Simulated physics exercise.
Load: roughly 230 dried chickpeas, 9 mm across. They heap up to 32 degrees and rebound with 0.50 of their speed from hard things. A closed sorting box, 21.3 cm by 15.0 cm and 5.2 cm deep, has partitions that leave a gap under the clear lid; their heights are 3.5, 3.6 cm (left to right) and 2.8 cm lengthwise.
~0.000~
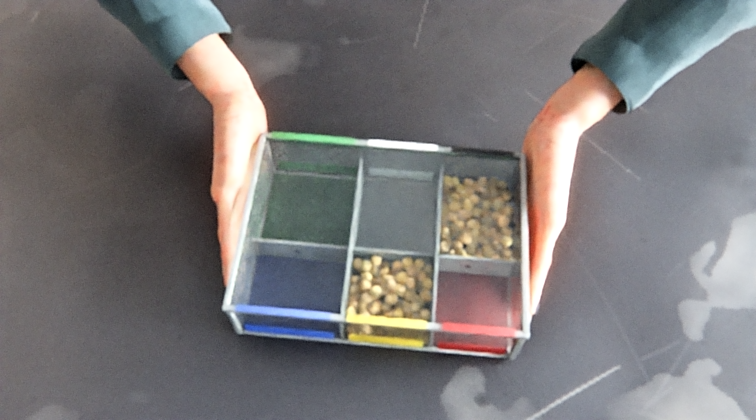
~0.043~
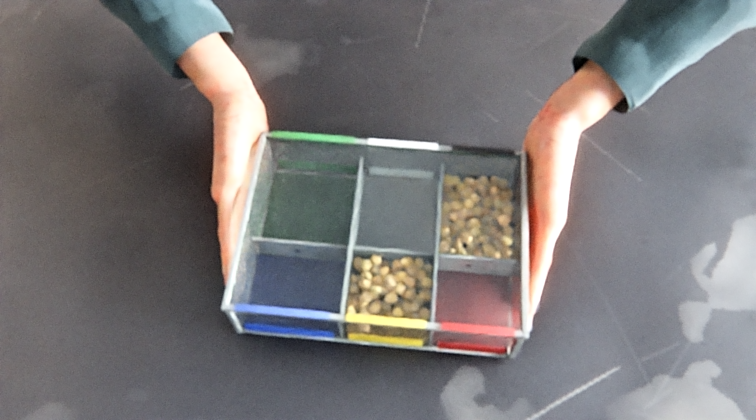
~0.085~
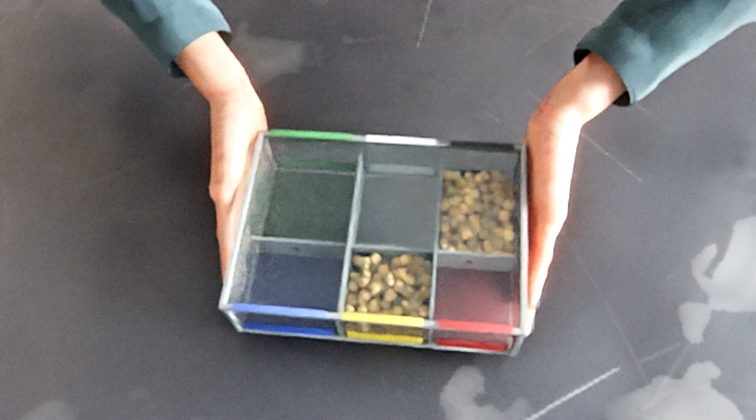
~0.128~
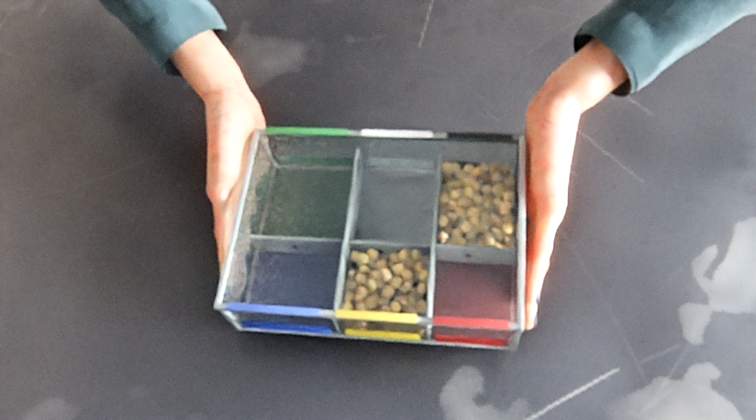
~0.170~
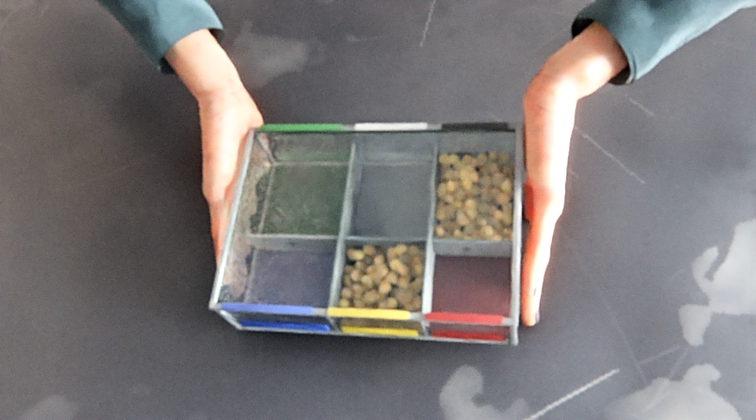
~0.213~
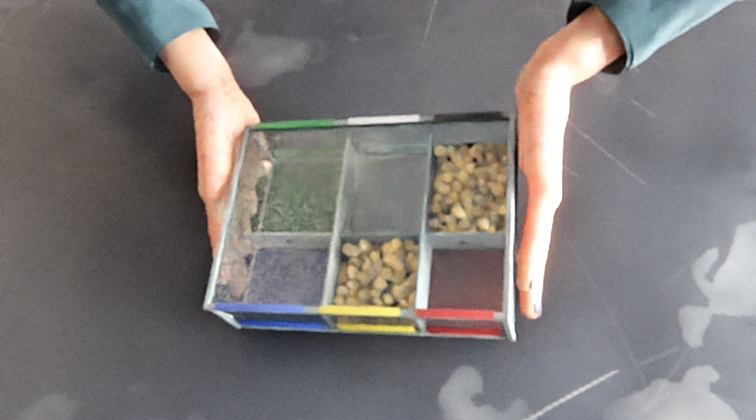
On a dark scuffed surface, two hands tilting a clear-lidded box slightly to the left, chickpeas staying in yellow and black compartments.
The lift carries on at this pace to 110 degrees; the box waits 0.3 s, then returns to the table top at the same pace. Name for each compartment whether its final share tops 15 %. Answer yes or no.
Red no, blue yes, green no, yellow yes, white no, black yes.
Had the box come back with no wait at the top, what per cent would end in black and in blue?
Black 30; blue 35.
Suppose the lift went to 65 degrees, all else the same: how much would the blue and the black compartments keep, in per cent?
In that case blue 5, black 45.
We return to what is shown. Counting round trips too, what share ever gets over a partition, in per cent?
About 45 per cent.
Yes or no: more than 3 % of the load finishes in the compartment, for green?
Green yes.
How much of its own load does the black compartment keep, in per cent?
About 50 per cent.
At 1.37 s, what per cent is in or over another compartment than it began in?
Some 35 per cent.
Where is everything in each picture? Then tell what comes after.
Box tilt 0 degrees, front corners at (229, 306) and (523, 333); yellow 45 %, black 55 %, in the first picture.
Box tilt 1 degrees, front corners at (228, 305) and (522, 332), in the second picture.
Box tilt 3 degrees, front corners at (226, 305) and (520, 329), in the third picture.
Box tilt 7 degrees, front corners at (221, 304) and (517, 324), lowest corner left front, in the fourth picture.
Box tilt 11 degrees, front corners at (216, 304) and (512, 319), lowest corner left front, in the fifth picture.
Box tilt 15 degrees, front corners at (210, 304) and (503, 314), lowest corner left front; yellow 45 %, black 55 %. Its pace works out near 100 degrees a second, in the sixth picture.
Then, at 1.37 s, tilt 110 degrees; blue 25 %, green 5 %, yellow 35 %, black 35 %.
After 2.14 s, tilt 57 degrees; blue 30 %, green 5 %, yellow 30 %, black 30 %.
After 2.93 s, tilt 0 degrees; blue 30 %, green 5 %, yellow 30 %, white 5 %, black 30 %.
In the end, at 3.4 s, red 0 %, blue 30 %, green 5 %, yellow 30 %, white 5 %, black 30 %.
